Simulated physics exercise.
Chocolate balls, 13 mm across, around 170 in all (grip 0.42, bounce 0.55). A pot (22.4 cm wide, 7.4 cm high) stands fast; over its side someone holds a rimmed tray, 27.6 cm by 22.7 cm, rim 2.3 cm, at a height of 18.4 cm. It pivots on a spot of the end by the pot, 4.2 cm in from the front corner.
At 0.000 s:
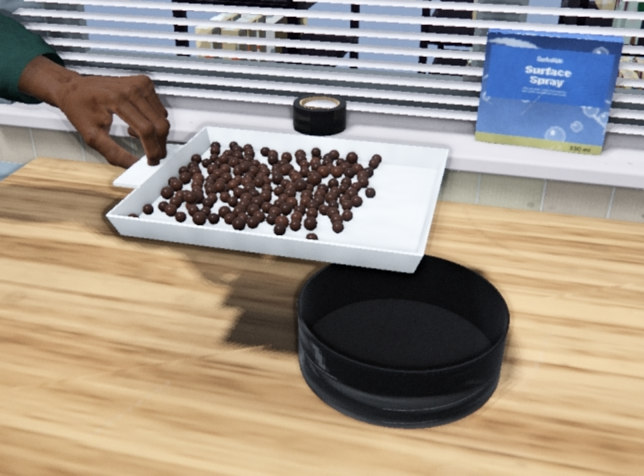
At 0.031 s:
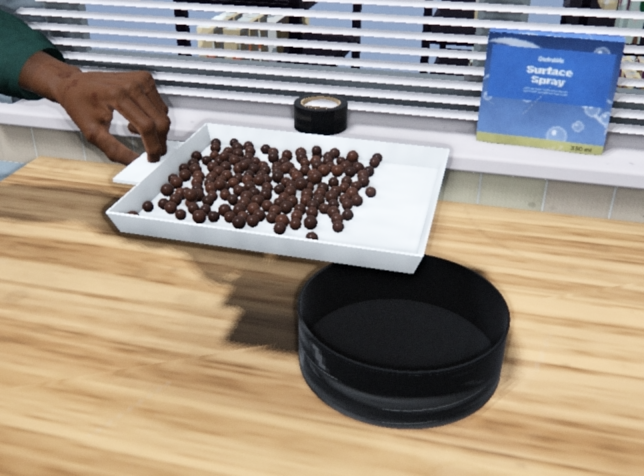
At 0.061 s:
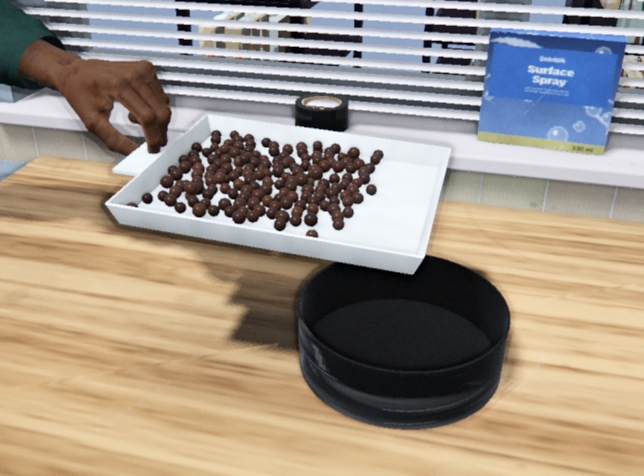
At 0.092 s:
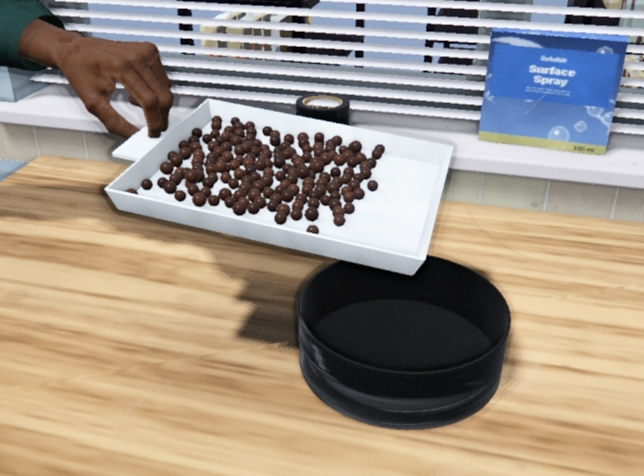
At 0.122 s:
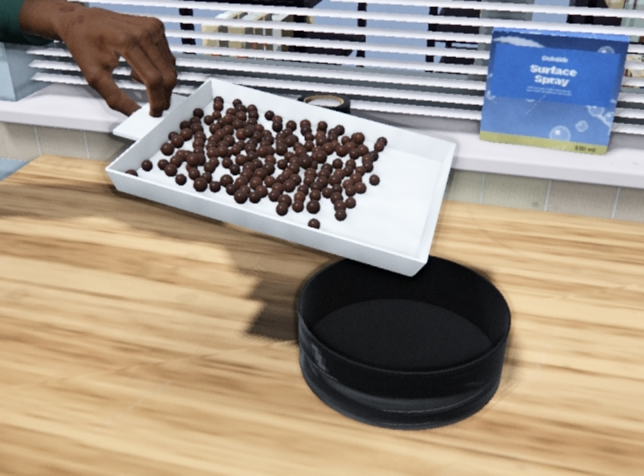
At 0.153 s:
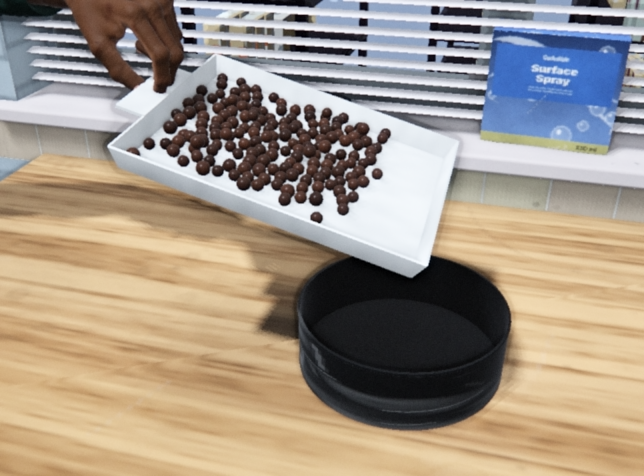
On a wooden counter by a window with blinds, a hand holds a white rimmed tray of dark brown balls above and beside a round black pot. The hand raises the tray's left end, slightly at first and then faster, until the tray slants down to the right, the balls still clustered on it.
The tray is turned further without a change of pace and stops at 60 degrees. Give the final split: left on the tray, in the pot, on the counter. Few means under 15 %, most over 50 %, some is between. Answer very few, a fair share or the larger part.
Left on the tray: A fair share; in the pot: Very few; on the counter: The larger part.
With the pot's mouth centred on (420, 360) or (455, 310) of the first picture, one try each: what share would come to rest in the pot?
About 35 and 25 per cent.
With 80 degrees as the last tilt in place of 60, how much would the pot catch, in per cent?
In that case some 10 per cent.
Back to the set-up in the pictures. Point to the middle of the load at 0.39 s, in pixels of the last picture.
Near (371, 104).
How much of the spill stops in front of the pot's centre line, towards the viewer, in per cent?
About 80 per cent.
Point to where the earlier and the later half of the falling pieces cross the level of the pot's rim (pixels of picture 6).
First near (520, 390), later near (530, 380).
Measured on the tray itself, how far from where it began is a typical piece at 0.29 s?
About 1 cm.
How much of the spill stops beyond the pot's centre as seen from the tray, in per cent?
About 100 per cent.
Then, at 0.29 s, tilt 40 degrees; the tray holds 100 %, the pot 0 %.
After 0.39 s, tilt 56 degrees; the tray holds 100 %, the pot 0 %.
After 0.62 s, tilt 60 degrees; the tray holds 45 %, the pot 0 %.
By 1.8 s all is still; tray 30 %, pot 5 %, counter 65 %.
